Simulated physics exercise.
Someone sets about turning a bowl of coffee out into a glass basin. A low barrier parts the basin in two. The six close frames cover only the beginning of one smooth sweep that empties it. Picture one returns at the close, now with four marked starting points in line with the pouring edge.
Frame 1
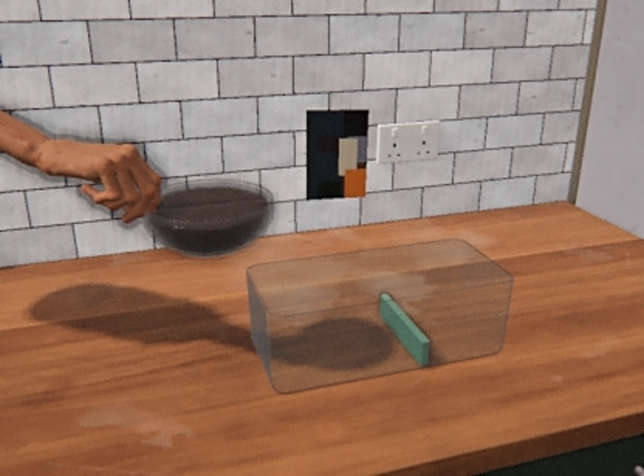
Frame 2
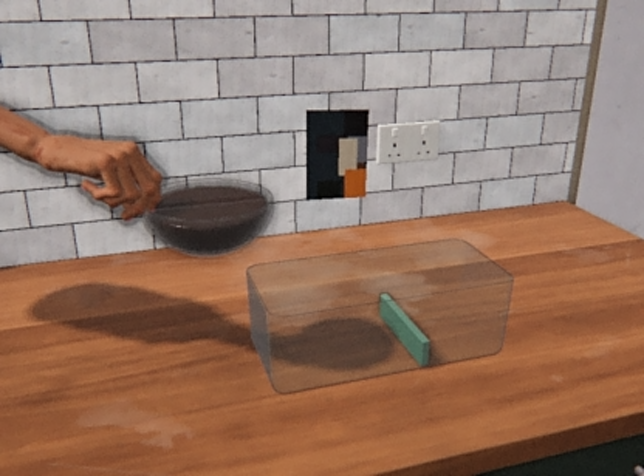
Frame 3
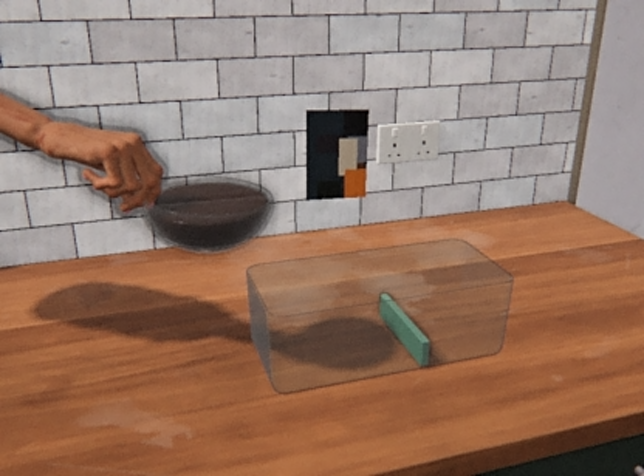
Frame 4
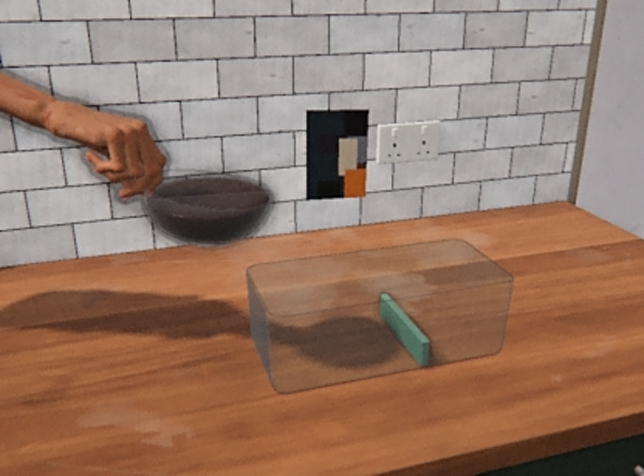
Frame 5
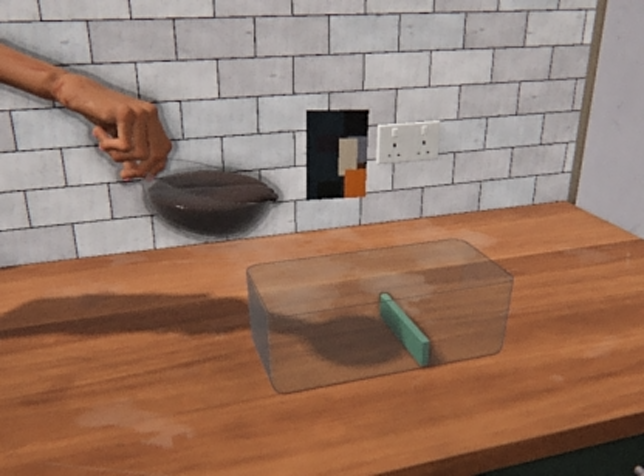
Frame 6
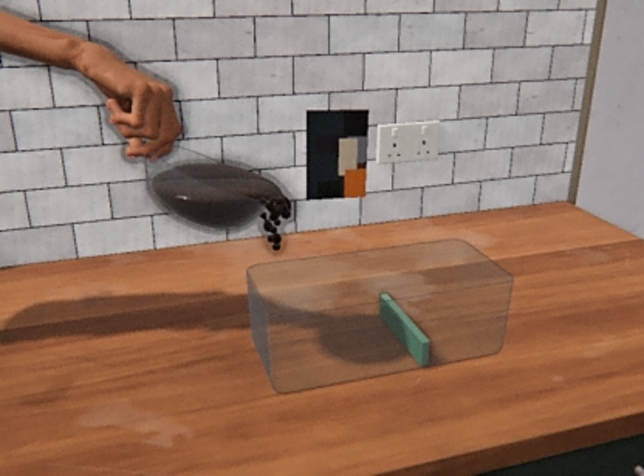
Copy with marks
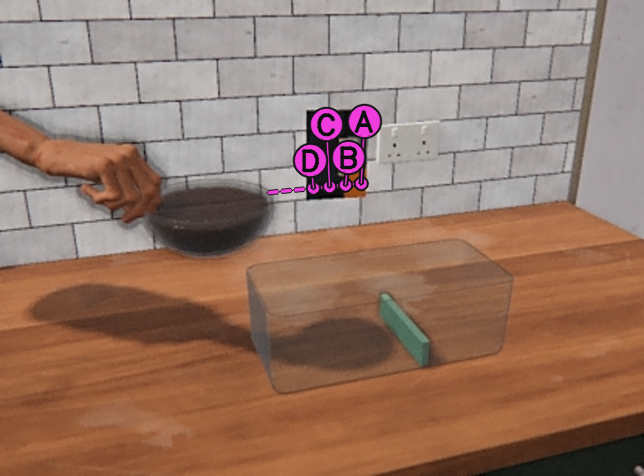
On a wooden counter by a white brick wall, a hand held a dark bowl above a clear basin with a green divider, then gradually tilted it rightward until dark bits poured over its lip.
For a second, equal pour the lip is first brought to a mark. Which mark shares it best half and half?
Use spot C.
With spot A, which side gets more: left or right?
The right side.
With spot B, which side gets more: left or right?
More ends on the right.
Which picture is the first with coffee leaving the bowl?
In picture 5.
On the marked copy, A at (361, 183); B at (345, 185); C at (329, 186); D at (313, 188).
With A, about 12 % ends left of the wall and 87 % right of it.
With B, about 27 % ends left of the wall and 71 % right of it.
With C, about 52 % ends left of the wall and 47 % right of it.
With D, about 86 % ends left of the wall and 12 % right of it.
